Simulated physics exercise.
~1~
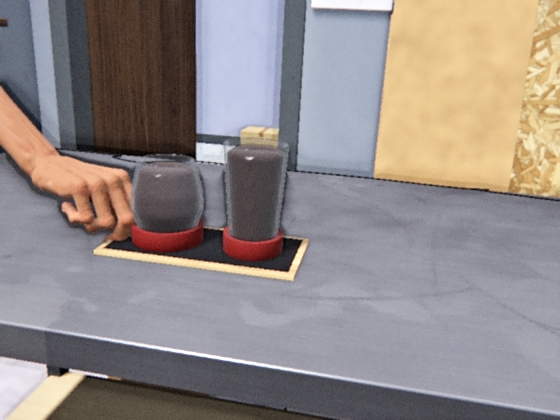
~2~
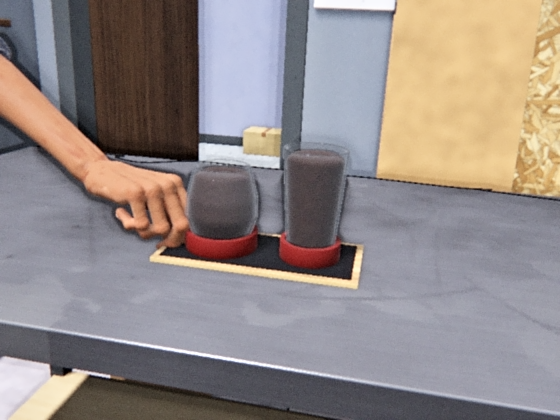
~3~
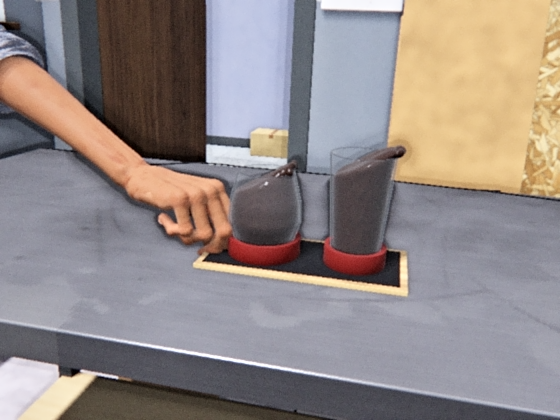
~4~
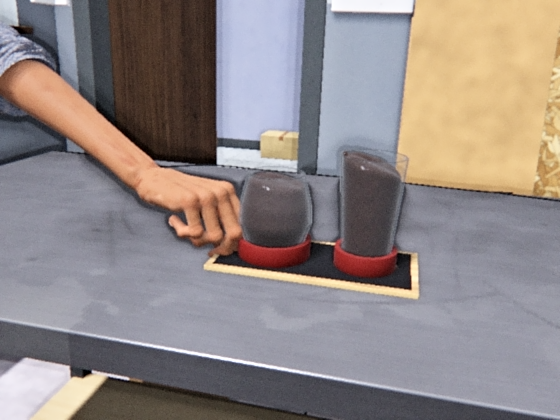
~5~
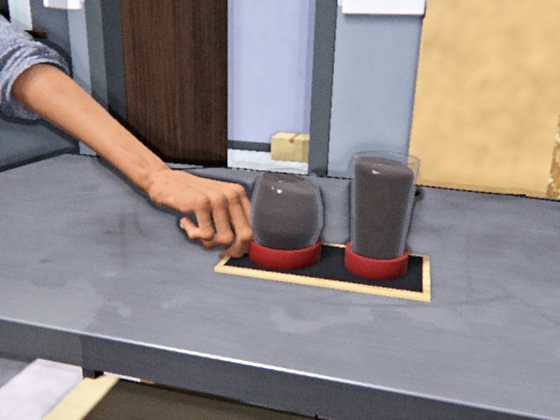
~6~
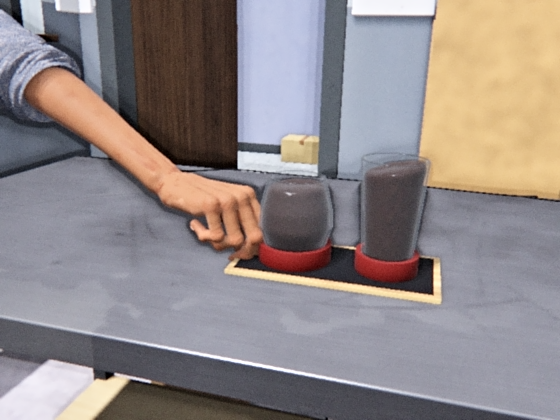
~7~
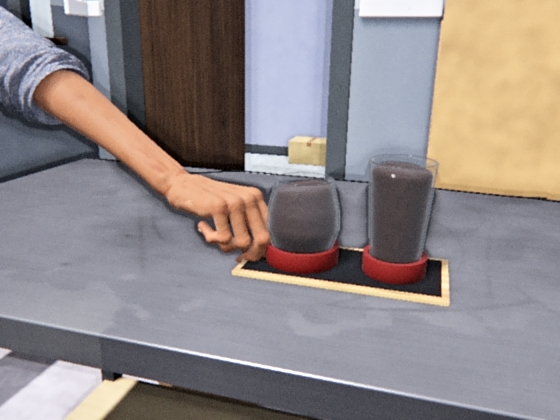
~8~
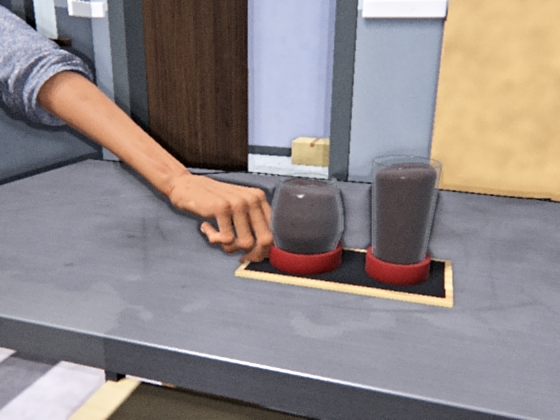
At first, a hand at the left end of a black tray with a pale rim slides it to the right across a grey tabletop, carrying a round-bellied glass and a slim glass of dark liquid in red holders. The tray then stops abruptly, and the liquid surges up the right side of both glasses, with some slopping over the slim glass's rim. It swings back to the left, then keeps rocking in smaller waves as the view drifts slightly left. By the end, both glasses stand upright in their holders, the hand still beside the motionless tray.
